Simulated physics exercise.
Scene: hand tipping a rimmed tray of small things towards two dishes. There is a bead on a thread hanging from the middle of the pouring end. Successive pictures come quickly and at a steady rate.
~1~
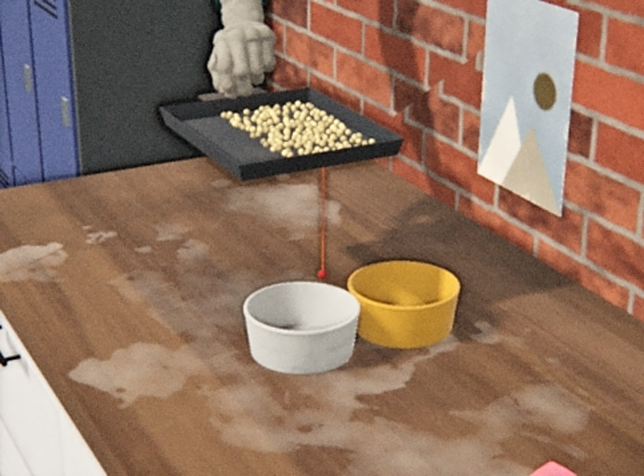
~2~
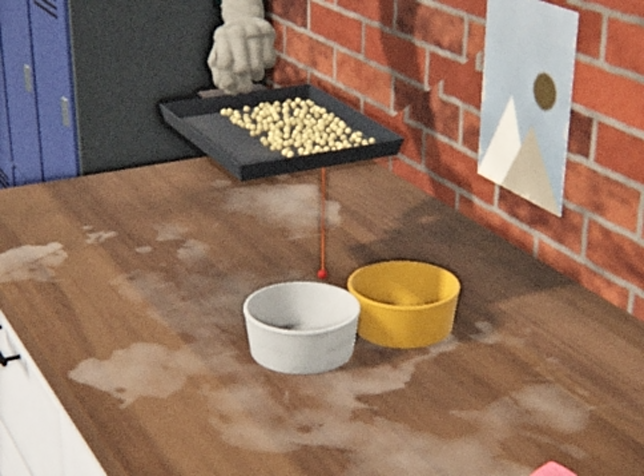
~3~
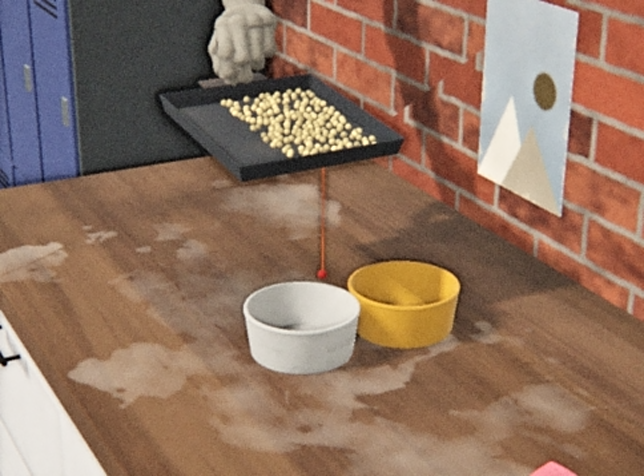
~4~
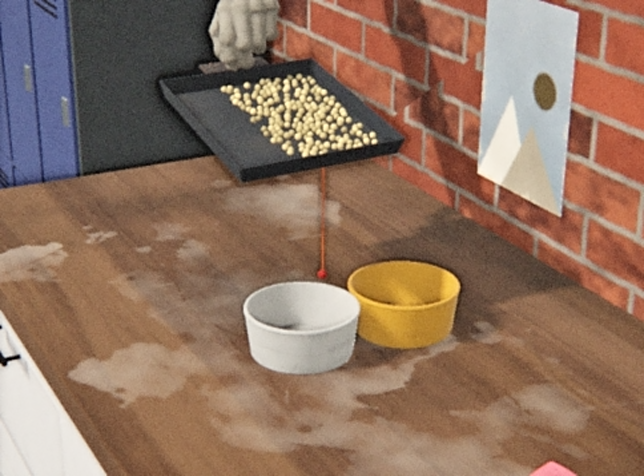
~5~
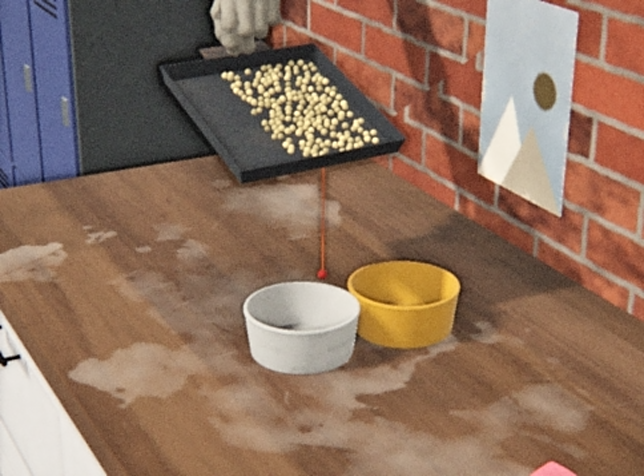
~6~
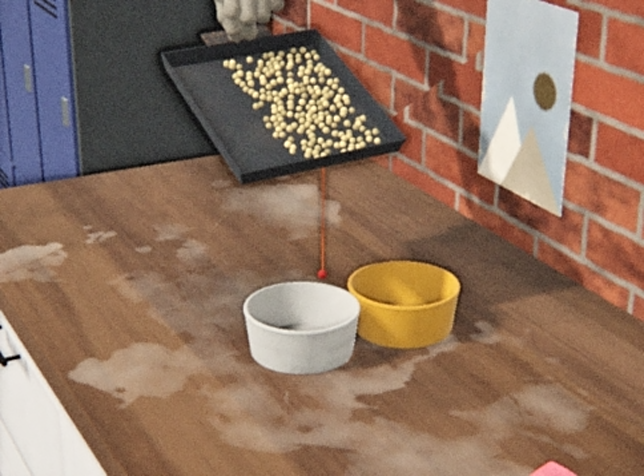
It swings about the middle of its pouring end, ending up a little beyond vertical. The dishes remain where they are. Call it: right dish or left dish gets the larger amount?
Left dish.
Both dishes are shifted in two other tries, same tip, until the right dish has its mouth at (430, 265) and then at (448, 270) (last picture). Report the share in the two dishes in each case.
First case: Some 40 %; second case: Some 50 %.
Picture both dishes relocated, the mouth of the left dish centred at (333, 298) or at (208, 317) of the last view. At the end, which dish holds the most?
On the first go the left-side one comes out on top, and on the second go the right-side one.
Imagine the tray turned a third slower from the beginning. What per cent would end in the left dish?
It would be close to 70 per cent.
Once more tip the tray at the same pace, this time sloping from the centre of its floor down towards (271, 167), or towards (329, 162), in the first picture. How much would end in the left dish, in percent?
I'd say roughly 40 percent with the first slope, 10 percent with the other.
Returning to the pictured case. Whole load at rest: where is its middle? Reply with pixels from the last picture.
Close to (318, 346) in the last view.
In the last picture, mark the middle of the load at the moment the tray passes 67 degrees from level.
Roughly at (329, 159).
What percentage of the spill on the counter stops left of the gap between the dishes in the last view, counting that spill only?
Roughly 50 percent.
Shortly afterwards, tray tipped steeply; the bulk on the tray; a little in the air.
Next, tray tipped past a quarter turn; near a quarter on the tray; near a quarter in the left dish; a little in the right dish; a little outside both; near half in the air.
Some moments later, tray tipped past a quarter turn; near two thirds in the left dish; near a quarter in the right dish; near a quarter outside both.
In the end, tray tipped past a quarter turn; near two thirds in the left dish; near a quarter in the right dish; near a quarter outside both.
